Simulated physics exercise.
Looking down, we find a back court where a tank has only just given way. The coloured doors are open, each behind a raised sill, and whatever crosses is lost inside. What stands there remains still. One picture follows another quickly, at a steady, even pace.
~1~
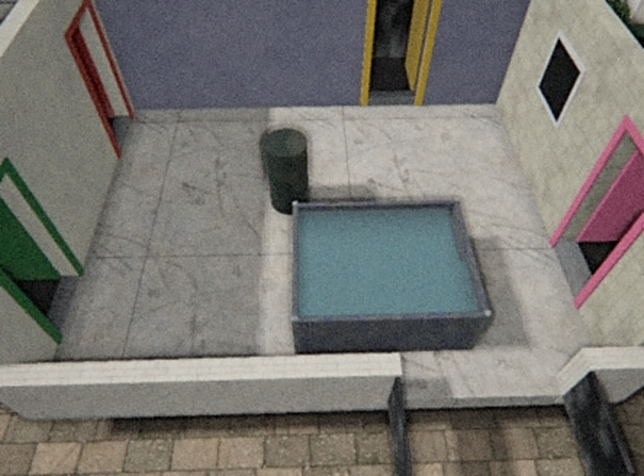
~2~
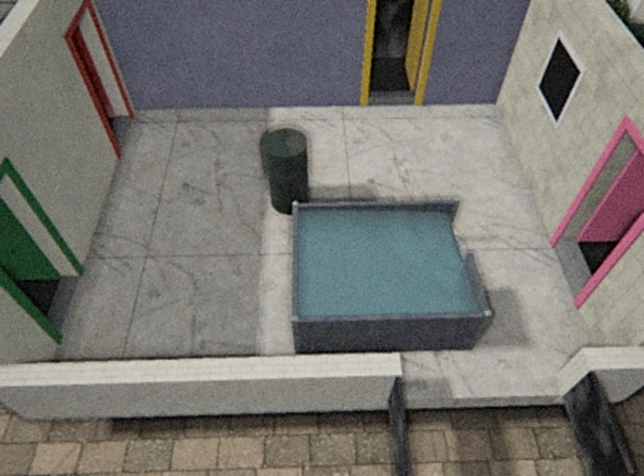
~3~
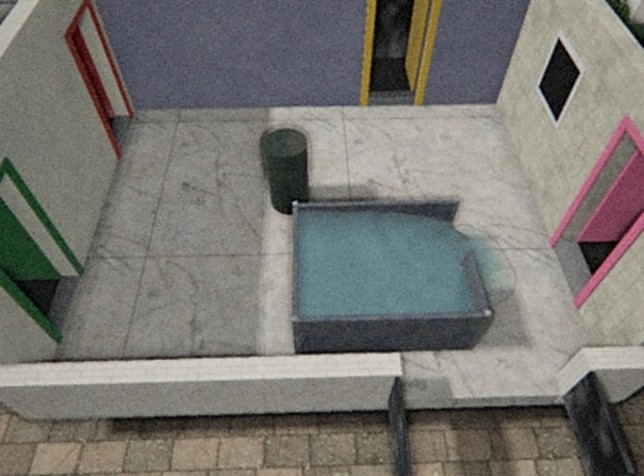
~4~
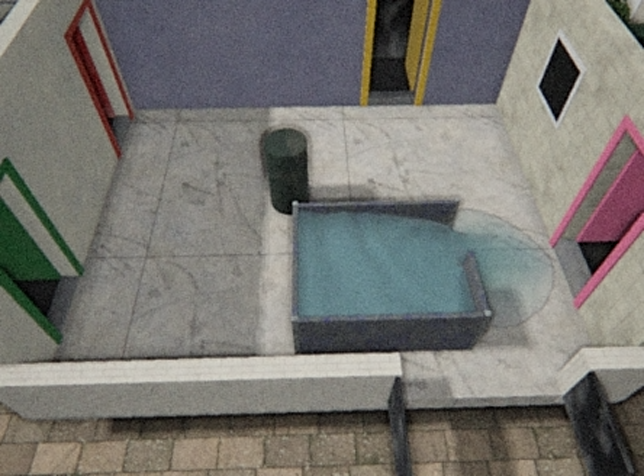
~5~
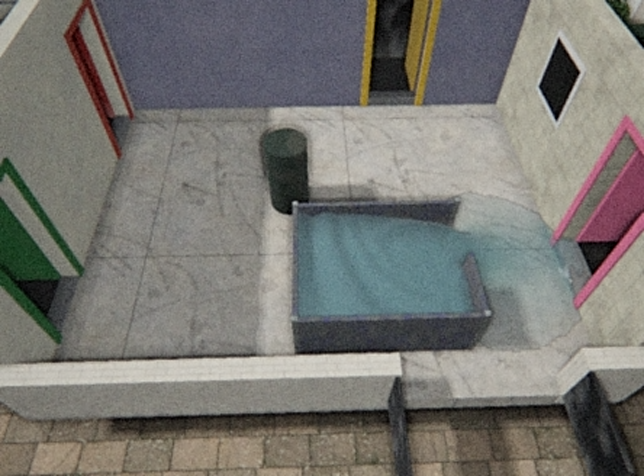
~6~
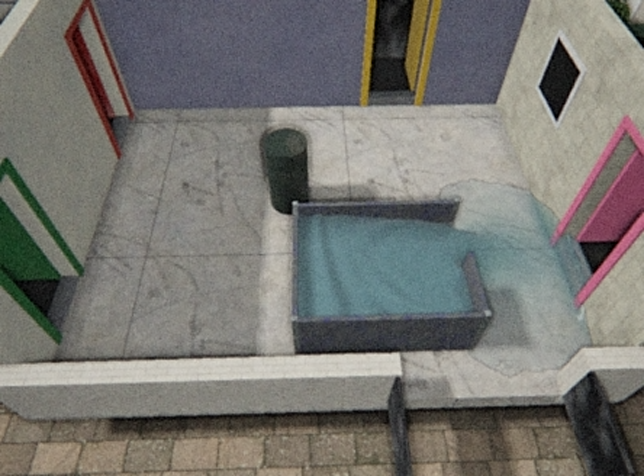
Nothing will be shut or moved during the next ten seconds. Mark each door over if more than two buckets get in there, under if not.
Yellow door - under; green door - under; pink door - over; red door - under.
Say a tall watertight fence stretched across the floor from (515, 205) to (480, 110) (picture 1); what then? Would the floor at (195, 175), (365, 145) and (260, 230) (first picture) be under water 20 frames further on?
Taking the points in order, they are high and dry, inundated and high and dry.
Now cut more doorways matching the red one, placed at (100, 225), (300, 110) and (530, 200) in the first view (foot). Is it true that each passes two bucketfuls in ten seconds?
Door by door: Ends up below, ends up below, ends up above.
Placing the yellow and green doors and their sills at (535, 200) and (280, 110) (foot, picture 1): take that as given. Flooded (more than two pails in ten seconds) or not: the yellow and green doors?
The yellow crosses the line, and the green stays below the line.
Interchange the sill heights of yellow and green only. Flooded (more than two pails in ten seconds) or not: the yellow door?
In that case the yellow door door overshoots.
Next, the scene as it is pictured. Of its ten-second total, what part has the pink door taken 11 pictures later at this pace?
Share at that point: Roughly 65 %.
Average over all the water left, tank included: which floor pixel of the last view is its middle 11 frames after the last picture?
The balance point is around (431, 263).
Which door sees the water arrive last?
Result: The green one.
A moment on, water covers 15 % of the floor; the yellow door not reached, the green door not reached, the pink door over two buckets in, the red door not reached.
Next, water covers 25 % of the floor; the yellow door not reached, the green door not reached, the pink door far over two buckets in, the red door not reached.
Then, water covers 40 % of the floor; the yellow door wet at the sill, nothing in, the green door not reached, the pink door far over two buckets in, the red door not reached.
Later, water covers 75 % of the floor; the yellow door wet at the sill, nothing in, the green door wet at the sill, nothing in, the pink door far over two buckets in, the red door wet at the sill, nothing in.
In the end, water covers 95 % of the floor; the yellow door wet at the sill, nothing in, the green door under two buckets in, the pink door far over two buckets in, the red door wet at the sill, nothing in.
